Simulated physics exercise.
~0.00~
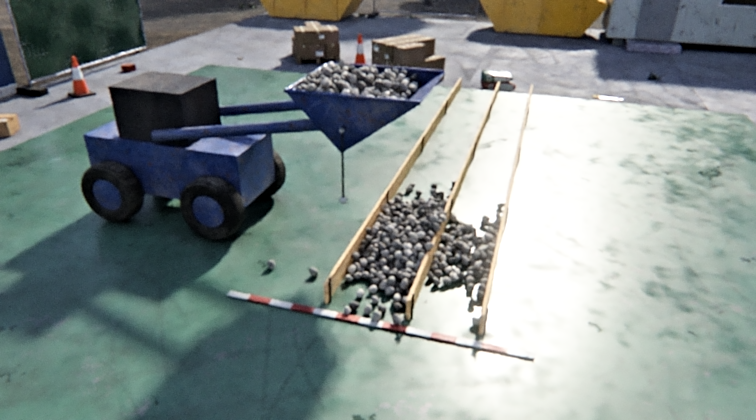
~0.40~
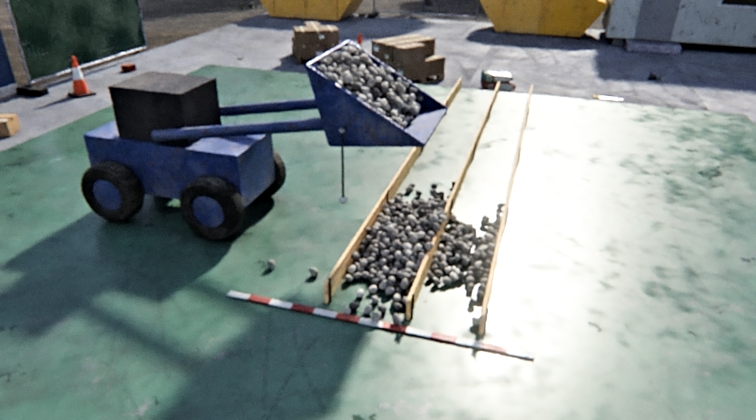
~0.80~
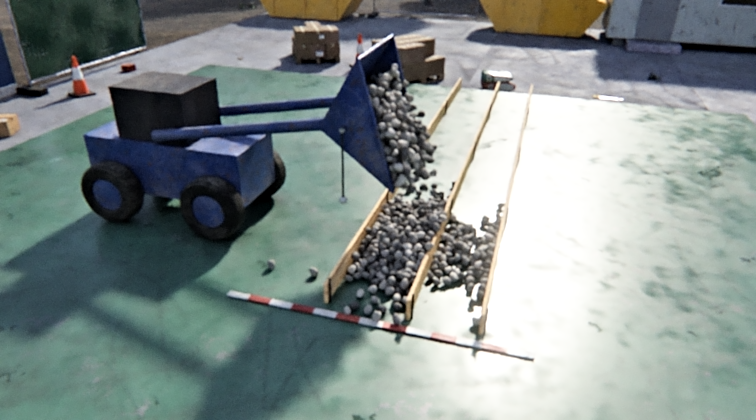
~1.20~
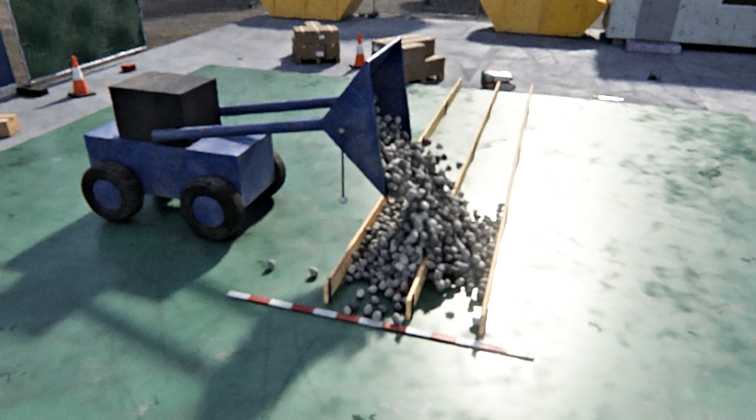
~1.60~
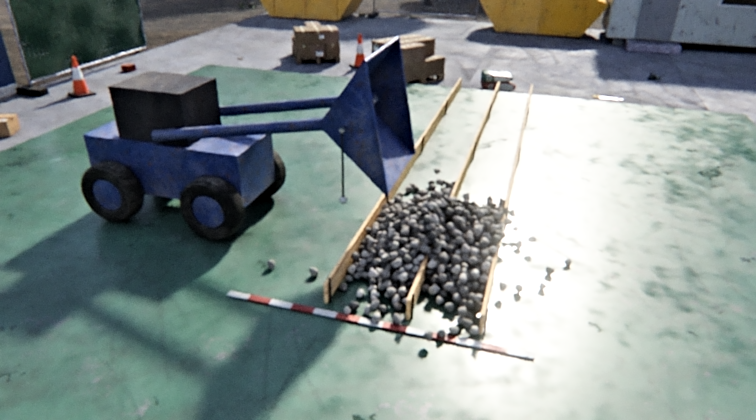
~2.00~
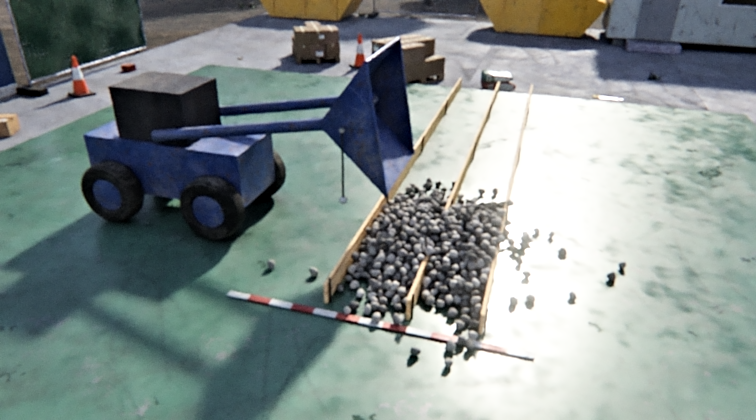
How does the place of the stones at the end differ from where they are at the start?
At the start some stones are heaped in the raised bucket while the rest lie between the boards. By the end they are all on the floor, so that taken together they sit lower and further right, filling both bays with a few scattered beyond the right-hand board.
